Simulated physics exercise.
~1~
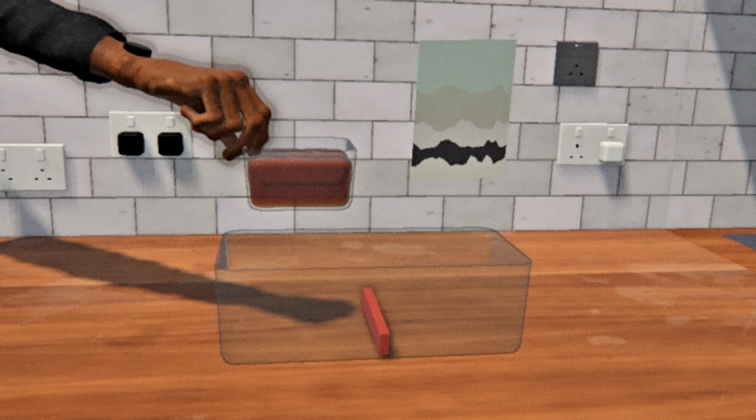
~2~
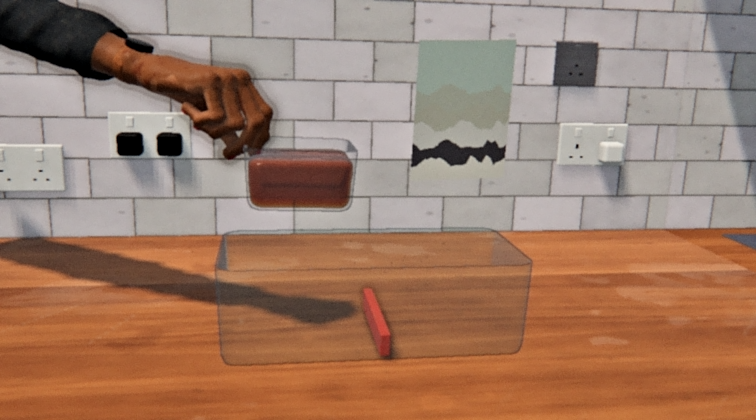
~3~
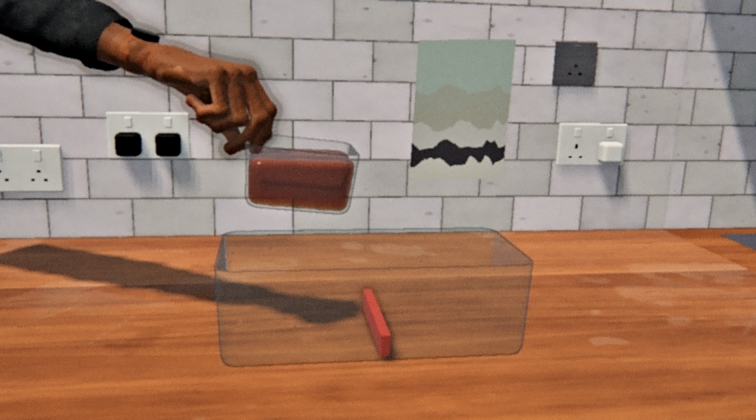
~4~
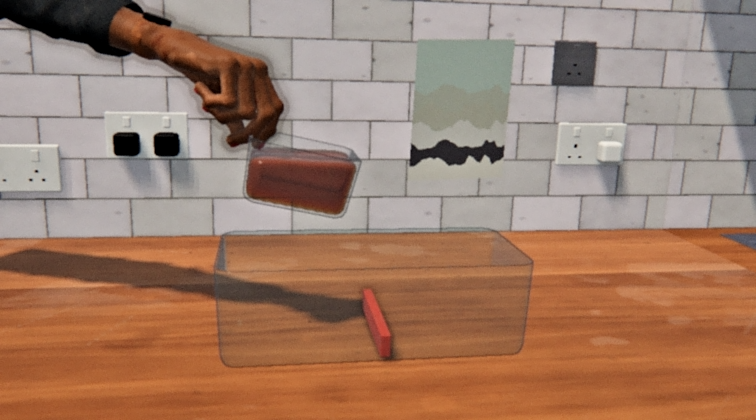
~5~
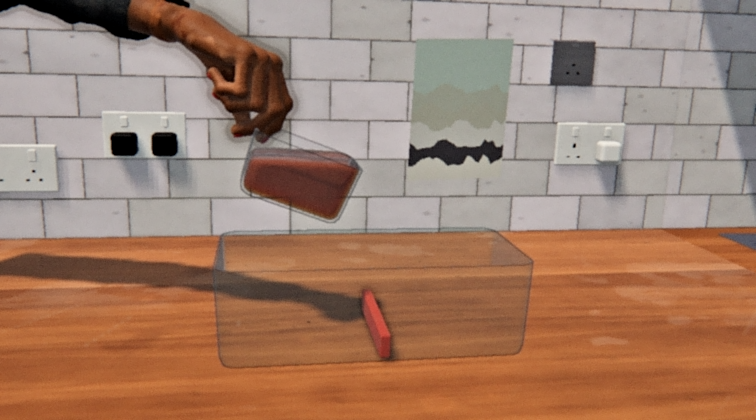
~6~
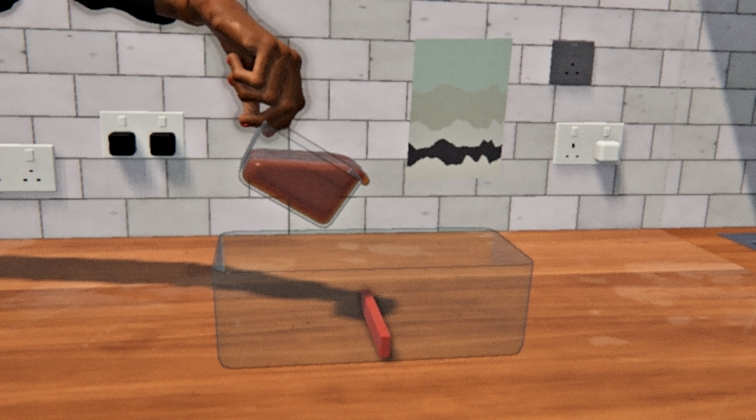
Kitchen worktop, a hand tilting a small clear container of reddish-brown liquid rightward above a long transparent basin with a red divider.
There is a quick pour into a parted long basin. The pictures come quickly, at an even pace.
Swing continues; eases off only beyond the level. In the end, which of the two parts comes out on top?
The fullest part is going to be the right one.
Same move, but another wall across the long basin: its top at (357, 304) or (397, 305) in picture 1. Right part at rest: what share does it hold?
In order, near 80 and 45 in a hundred.
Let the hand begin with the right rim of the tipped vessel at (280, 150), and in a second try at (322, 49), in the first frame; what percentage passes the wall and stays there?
First try 20 %, second try 60 %.
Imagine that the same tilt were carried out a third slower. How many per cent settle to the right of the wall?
Some 70 per cent.
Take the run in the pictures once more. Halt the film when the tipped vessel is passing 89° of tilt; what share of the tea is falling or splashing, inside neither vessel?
That comes to near 25 percent.
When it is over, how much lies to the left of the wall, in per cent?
Around 30 %.
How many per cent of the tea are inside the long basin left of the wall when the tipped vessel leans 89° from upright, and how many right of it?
Left 5, right 45.
A moment on, the tilt is 89° and 24 per cent is still to pour, 4 is left of the wall and 47 right of it.
Next, the tilt is 107° and 4 per cent is still to pour, 25 is left of the wall and 68 right of it.
Then the tilt is 107° and 0 per cent is still to pour, 32 is left of the wall and 68 right of it.
Later the tilt is 107° and 0 per cent is still to pour, 32 is left of the wall and 68 right of it.
Finally, 32 per cent lies left of the wall, 68 right of it and 0 outside.
